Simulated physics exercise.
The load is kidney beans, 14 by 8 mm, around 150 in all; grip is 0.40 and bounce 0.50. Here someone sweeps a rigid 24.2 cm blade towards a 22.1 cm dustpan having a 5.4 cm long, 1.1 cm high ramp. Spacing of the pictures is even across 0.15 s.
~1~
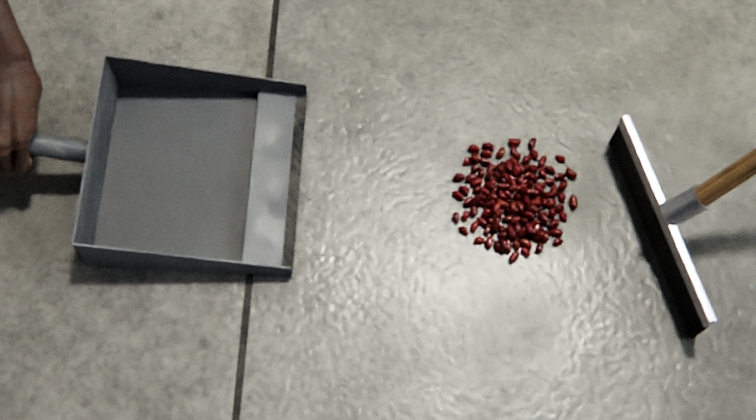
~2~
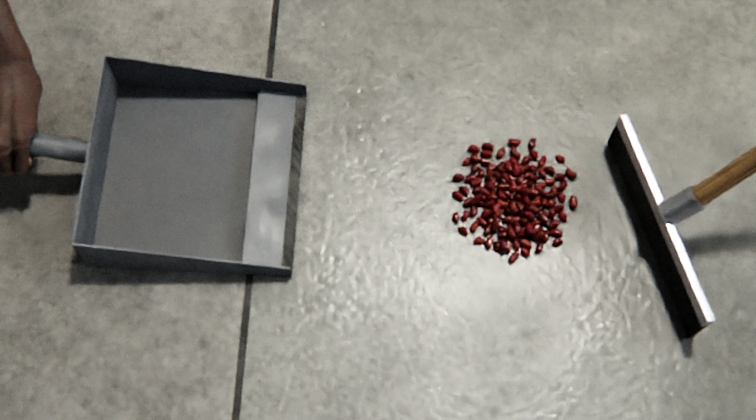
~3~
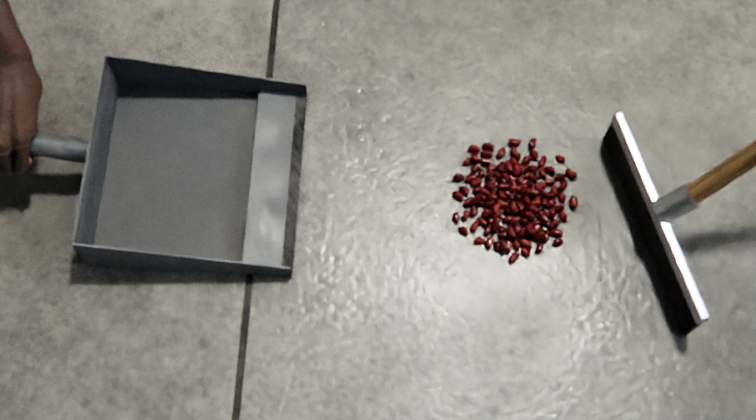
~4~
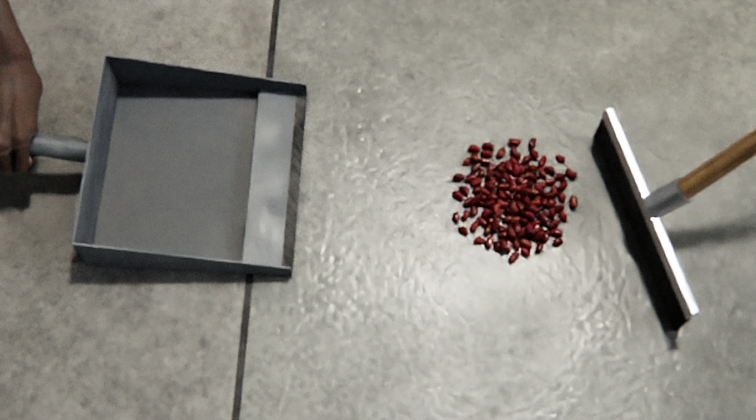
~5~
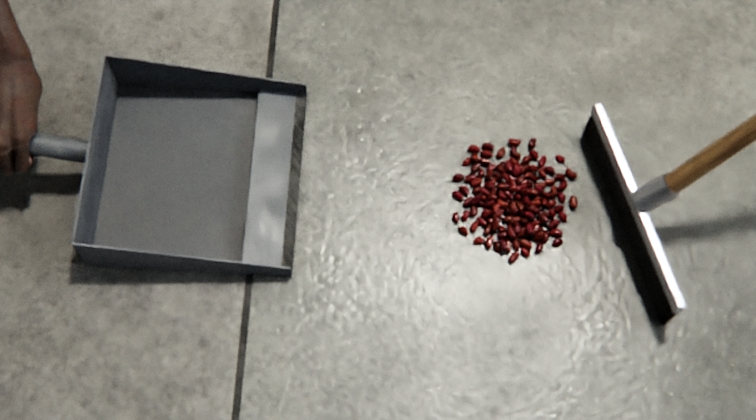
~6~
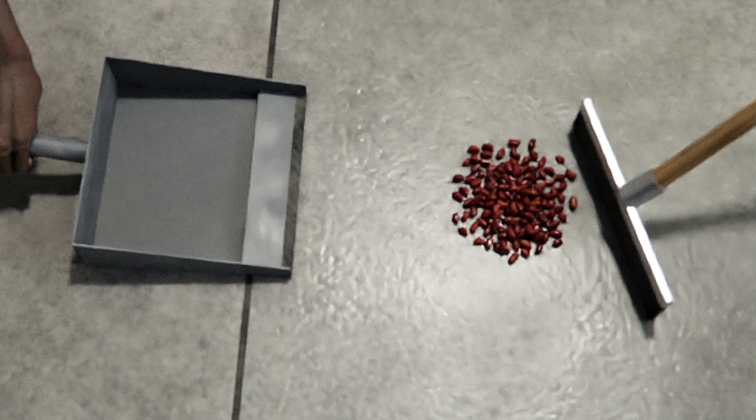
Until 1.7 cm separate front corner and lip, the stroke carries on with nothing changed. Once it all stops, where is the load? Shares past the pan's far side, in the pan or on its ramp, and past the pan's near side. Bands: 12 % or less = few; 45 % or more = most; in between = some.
Shares - far side: Few; pan: Few; near side: Few.
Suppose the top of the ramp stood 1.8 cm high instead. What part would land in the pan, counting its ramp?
Near 0 per cent, then.
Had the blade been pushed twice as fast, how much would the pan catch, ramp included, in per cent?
In that case close to 5 per cent.
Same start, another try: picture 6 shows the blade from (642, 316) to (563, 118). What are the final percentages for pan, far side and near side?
Per cent by place - pan 10, far side 5, near side 20.
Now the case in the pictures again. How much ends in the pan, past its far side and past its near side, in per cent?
The far side gets 5, the pan 0 and the near side 5.
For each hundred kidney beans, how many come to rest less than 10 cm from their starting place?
Around 20 per cent, give or take.
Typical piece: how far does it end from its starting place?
18 cm or thereabouts.
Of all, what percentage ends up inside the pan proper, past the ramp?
Around 0 in a hundred.
Then, 0.34 s after the last picture, middle of the blade 21 cm from the lip; 0 % over the lip, far side 0 %, near side 0 %.
Then, 0.57 s after the last picture, middle of the blade 11 cm from the lip; 0 % over the lip, far side 5 %, near side 5 %.
Then, 0.91 s after the last picture, middle of the blade 6 cm from the lip; 0 % over the lip, far side 5 %, near side 5 %.
In the end, far side 5 %, pan 0 %, near side 5 %, in front of the lip or behind the blade 90 %.
